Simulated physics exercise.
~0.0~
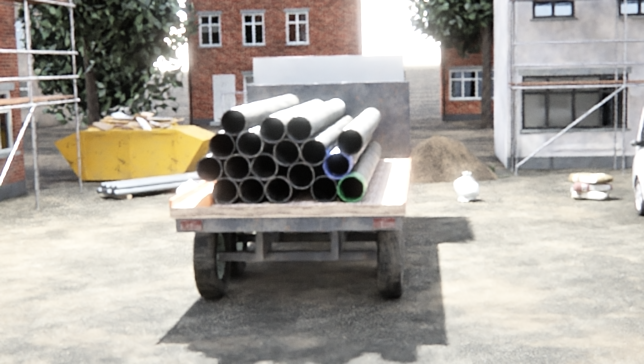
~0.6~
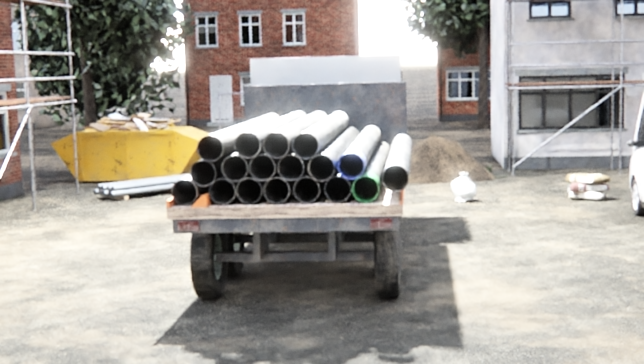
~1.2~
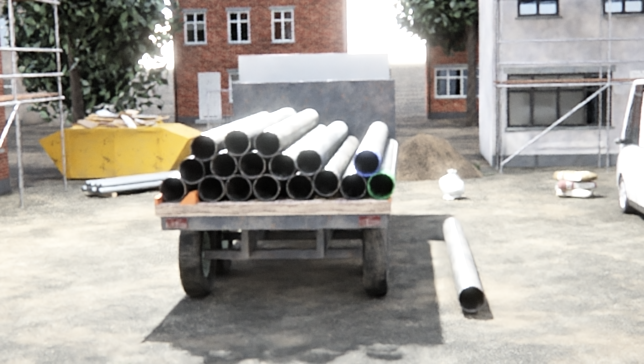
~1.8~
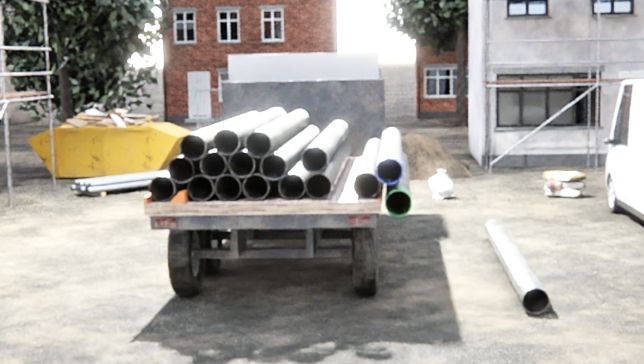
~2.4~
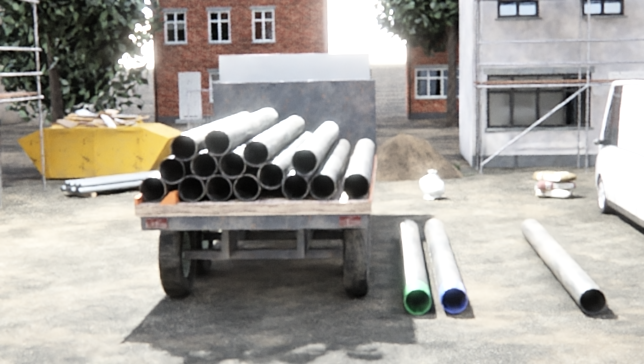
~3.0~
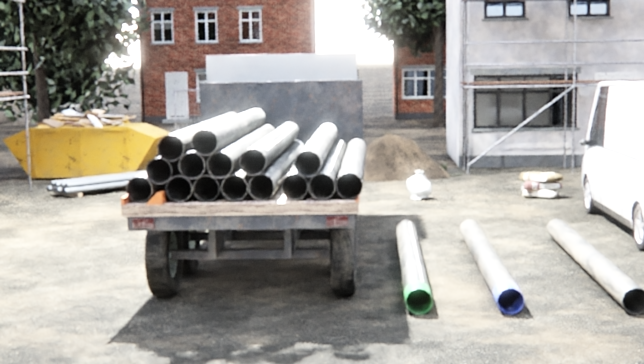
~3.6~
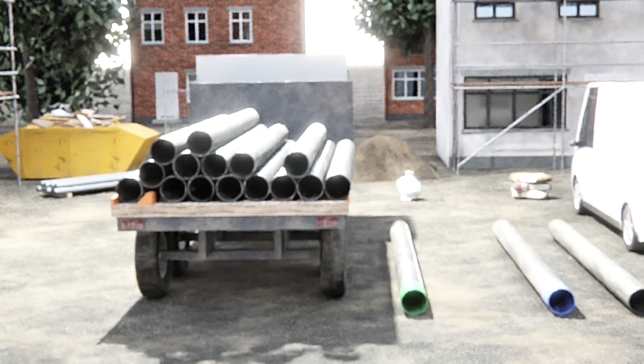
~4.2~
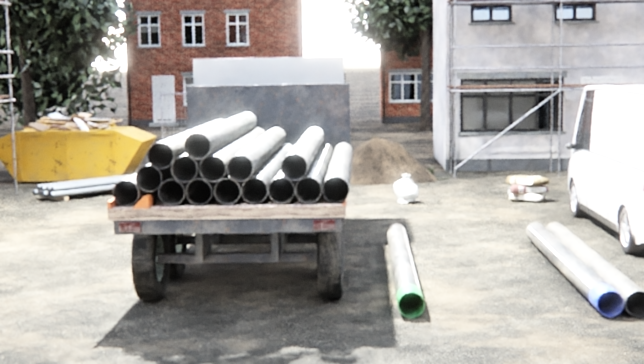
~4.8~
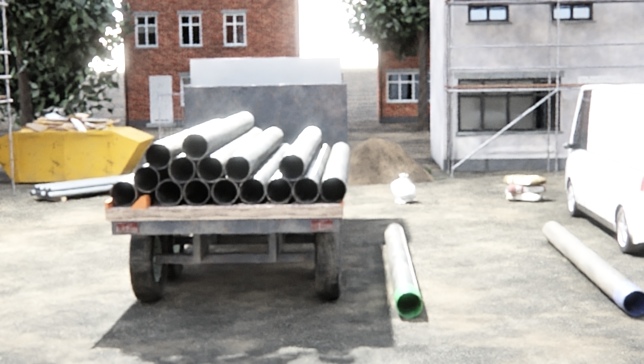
Steel pipes stacked on a flatbed lorry shifting right, three dropping off the side, the blue rolling farther than the green.
